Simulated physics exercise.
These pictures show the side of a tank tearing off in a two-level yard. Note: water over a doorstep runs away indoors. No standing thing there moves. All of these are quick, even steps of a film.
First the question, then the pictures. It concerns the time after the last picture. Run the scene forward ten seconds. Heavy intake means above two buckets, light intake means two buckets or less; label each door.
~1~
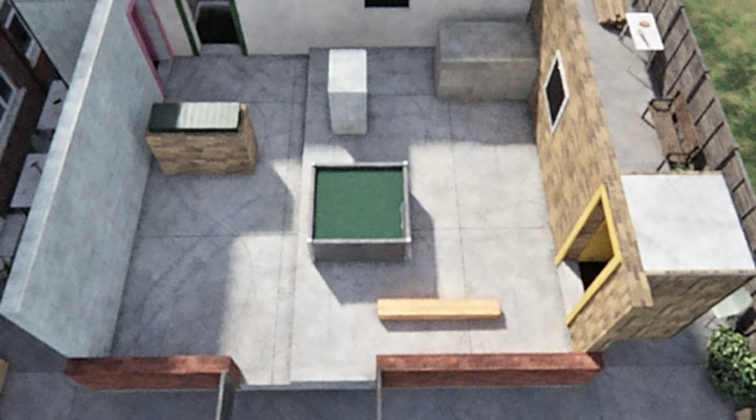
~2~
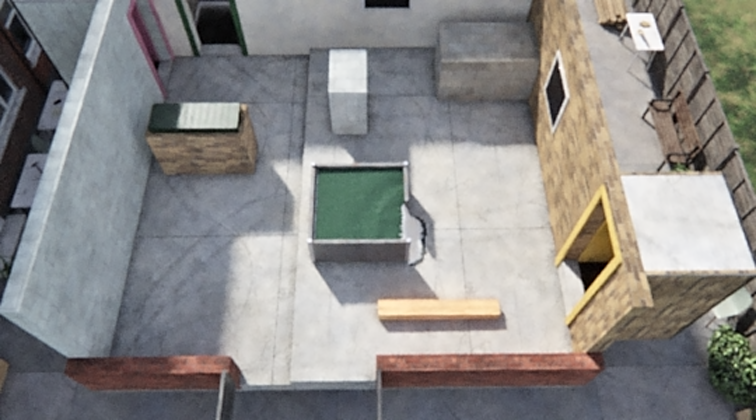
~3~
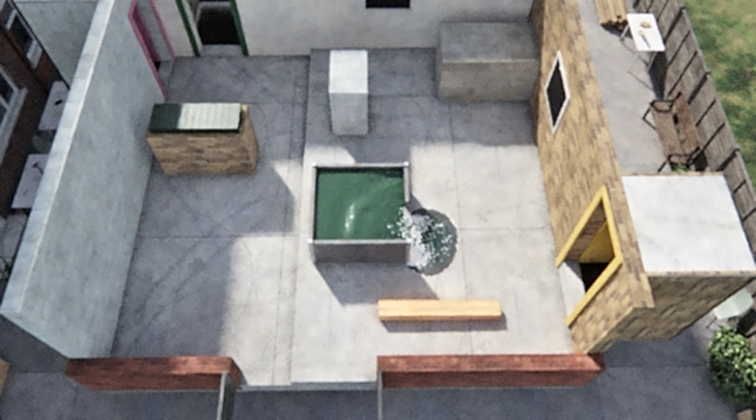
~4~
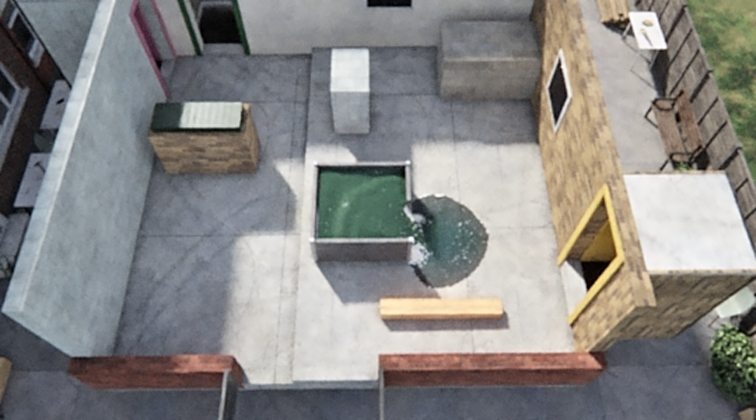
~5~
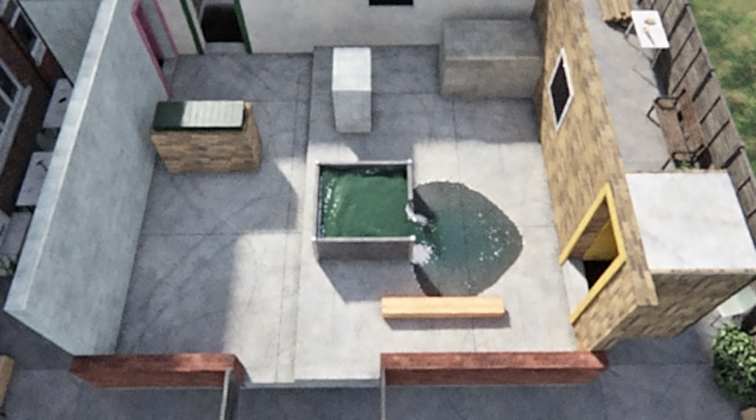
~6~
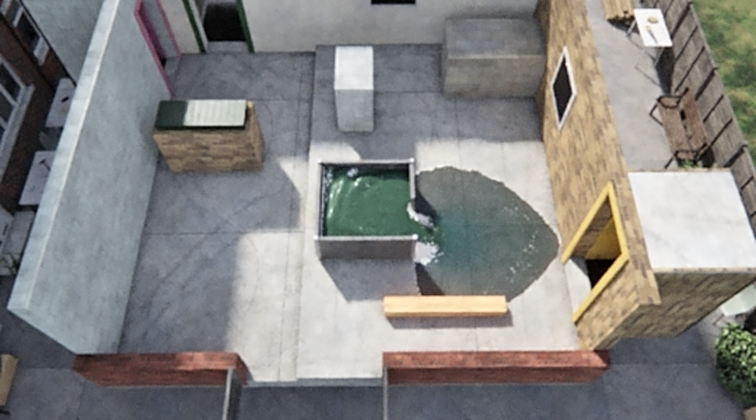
Labels: Green door: Light, pink door: Light, yellow door: Light.
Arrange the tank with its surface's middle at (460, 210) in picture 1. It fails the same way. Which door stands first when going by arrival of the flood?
Door: The yellow-painted one.
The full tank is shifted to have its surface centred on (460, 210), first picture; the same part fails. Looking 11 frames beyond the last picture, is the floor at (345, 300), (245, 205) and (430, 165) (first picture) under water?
The three spots read left dry, left dry, left dry.
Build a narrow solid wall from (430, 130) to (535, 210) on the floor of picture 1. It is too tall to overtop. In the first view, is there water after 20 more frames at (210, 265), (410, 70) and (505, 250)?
One after the other: Not flooded, no water, under water.
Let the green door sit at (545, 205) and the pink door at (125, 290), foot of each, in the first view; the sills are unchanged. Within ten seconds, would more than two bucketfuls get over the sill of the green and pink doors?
Well, going one at a time, the green one breaks the limit while the pink one comes in under it.
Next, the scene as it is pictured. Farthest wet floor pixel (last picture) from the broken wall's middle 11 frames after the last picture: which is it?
Close to (534, 102), I think.
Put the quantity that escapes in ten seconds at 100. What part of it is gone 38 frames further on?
Roughly 50 percent.
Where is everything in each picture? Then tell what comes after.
Still water in the tank at (359, 203), in the first frame.
The front is at (417, 220), out from the gap at (405, 233), in the second frame.
The front is at (453, 232), out from the gap at (405, 235), in the third frame.
Water pours out at (407, 234) and has run to (484, 243), in the fourth frame.
Water pours out at (408, 233) and has run to (518, 245), in the fifth frame.
The front is at (553, 249), out from the gap at (411, 231), in the sixth frame.
A moment on, water covers 15 % of the floor; the green door not reached, the pink door not reached, the yellow door wet at the sill, nothing in.
Next, water covers 20 % of the floor; the green door not reached, the pink door not reached, the yellow door wet at the sill, nothing in.
Then, water covers 30 % of the floor; the green door not reached, the pink door not reached, the yellow door wet at the sill, nothing in.
Later, water covers 50 % of the floor; the green door not reached, the pink door not reached, the yellow door wet at the sill, nothing in.
In the end, water covers 75 % of the floor; the green door wet at the sill, nothing in, the pink door not reached, the yellow door wet at the sill, nothing in.
